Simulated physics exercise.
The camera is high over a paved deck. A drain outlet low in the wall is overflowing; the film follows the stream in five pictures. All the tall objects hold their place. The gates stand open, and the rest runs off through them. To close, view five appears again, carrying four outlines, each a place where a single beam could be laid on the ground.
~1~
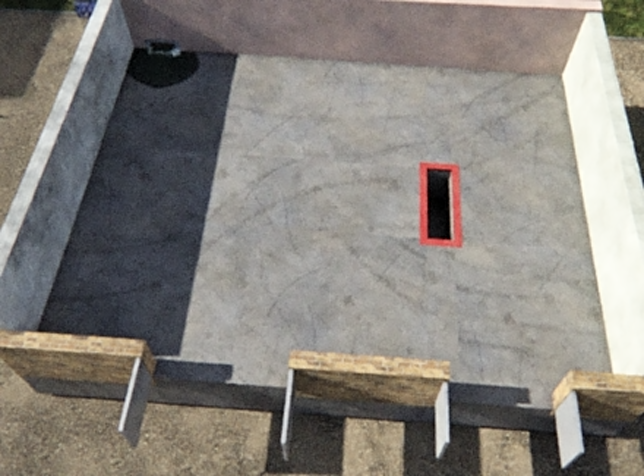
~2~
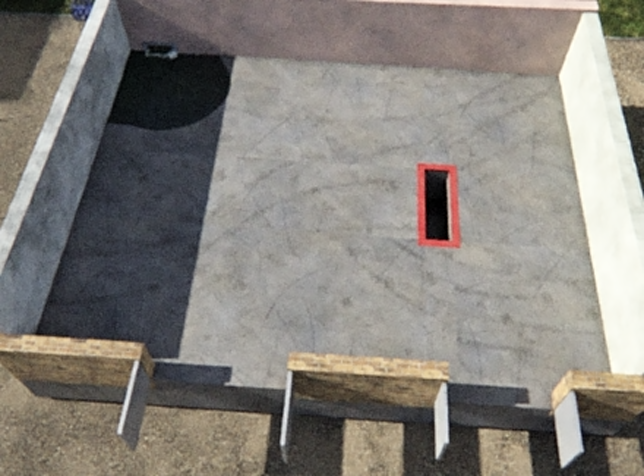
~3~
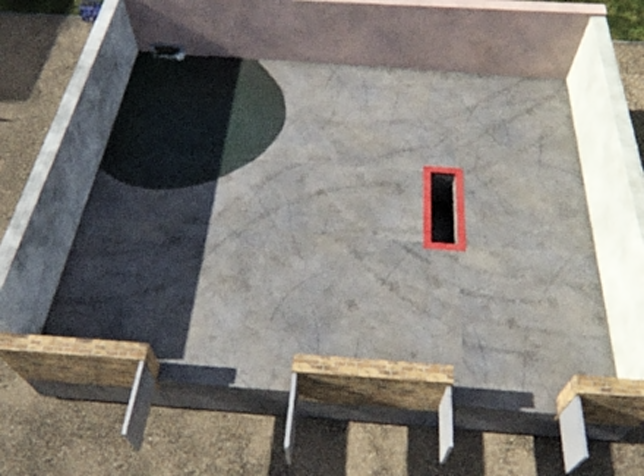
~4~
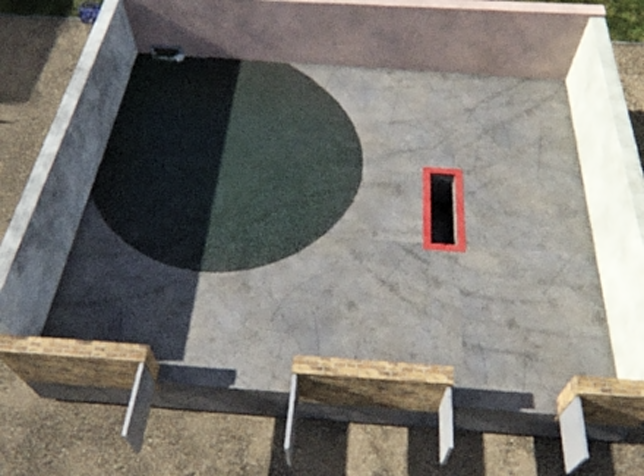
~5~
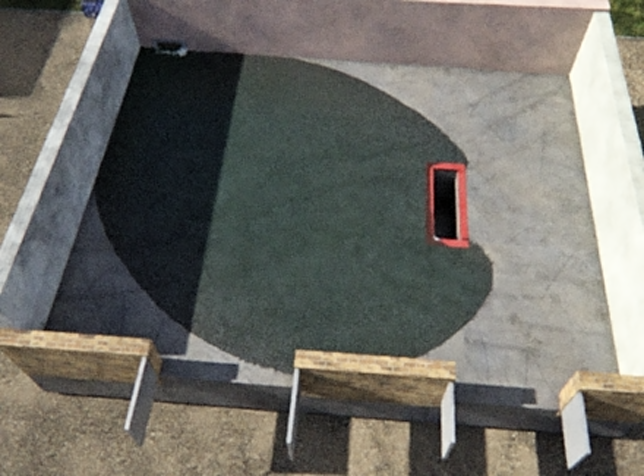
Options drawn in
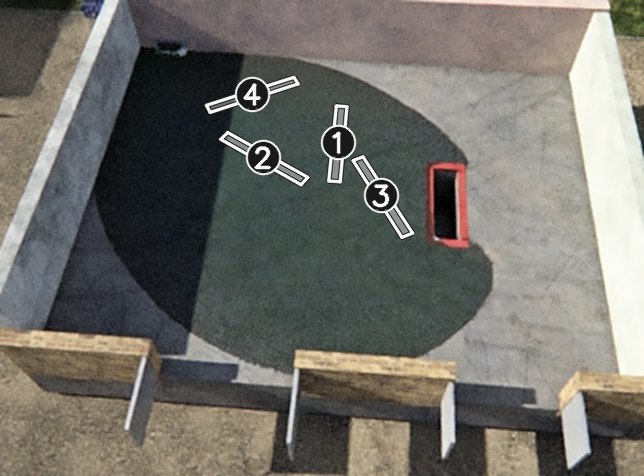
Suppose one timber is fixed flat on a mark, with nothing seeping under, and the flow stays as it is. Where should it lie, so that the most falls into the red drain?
It is 2.
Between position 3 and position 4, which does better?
4 it is.
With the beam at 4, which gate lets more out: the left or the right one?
More leaves on the right.
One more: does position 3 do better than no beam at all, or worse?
Worse.
On the marked copy, 1 from (334, 181) to (341, 106); 2 from (224, 135) to (304, 181); 3 from (358, 158) to (407, 235); 4 from (208, 108) to (296, 80).
If 1 is chosen, about 12 % of the stream goes into the red drain, about 80 % out by the gates.
If 2 is chosen, about 28 % of the stream goes into the red drain, about 64 % out by the gates.
If 3 is chosen, about 11 % of the stream goes into the red drain, about 81 % out by the gates.
If 4 is chosen, about 18 % of the stream goes into the red drain, about 74 % out by the gates.
